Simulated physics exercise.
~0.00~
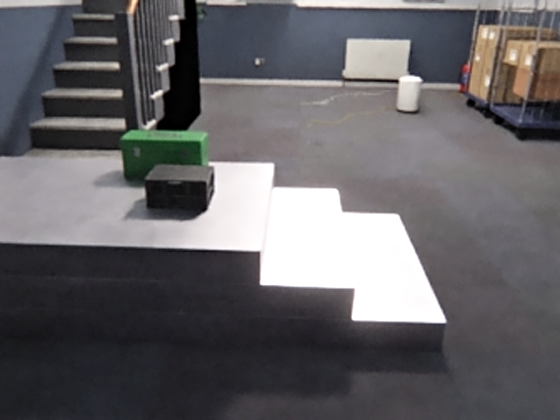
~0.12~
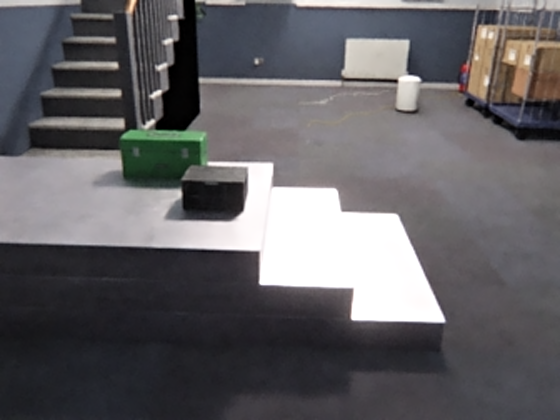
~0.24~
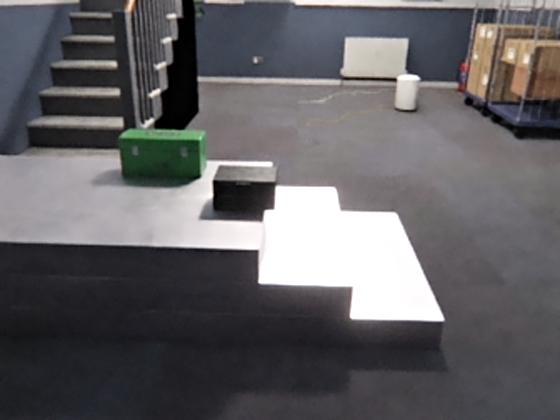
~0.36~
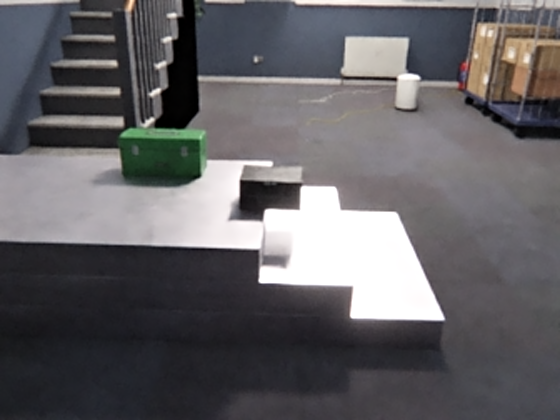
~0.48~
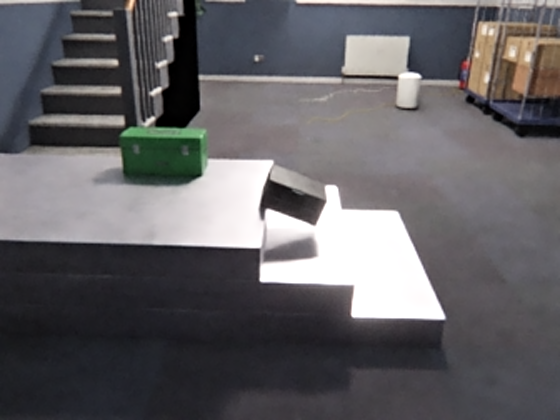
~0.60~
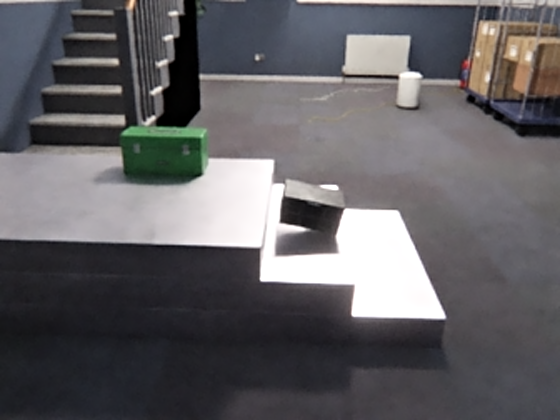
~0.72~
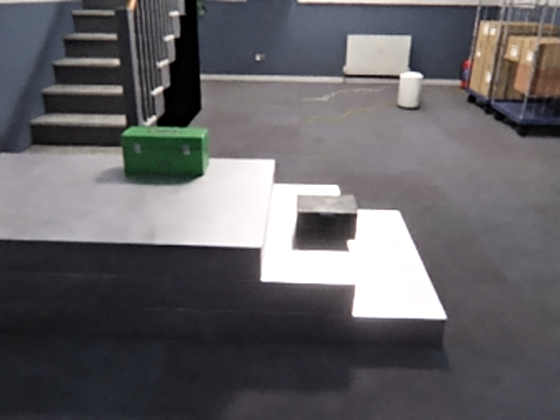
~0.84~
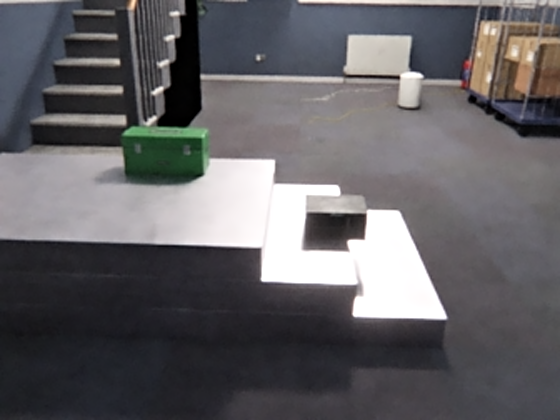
A black crate slides to the right across a grey landing, passing in front of a closed green toolbox that stays where it is. Beyond them are a dark floor, a staircase at the left and a caged trolley of boxes at the right. The crate reaches the edge of the landing and begins to pass over it. It tips forward, its right side dipping, and drops onto the bright white step below. There it levels out and edges a little farther right. It ends upright and shut on the steps, short of the floor.
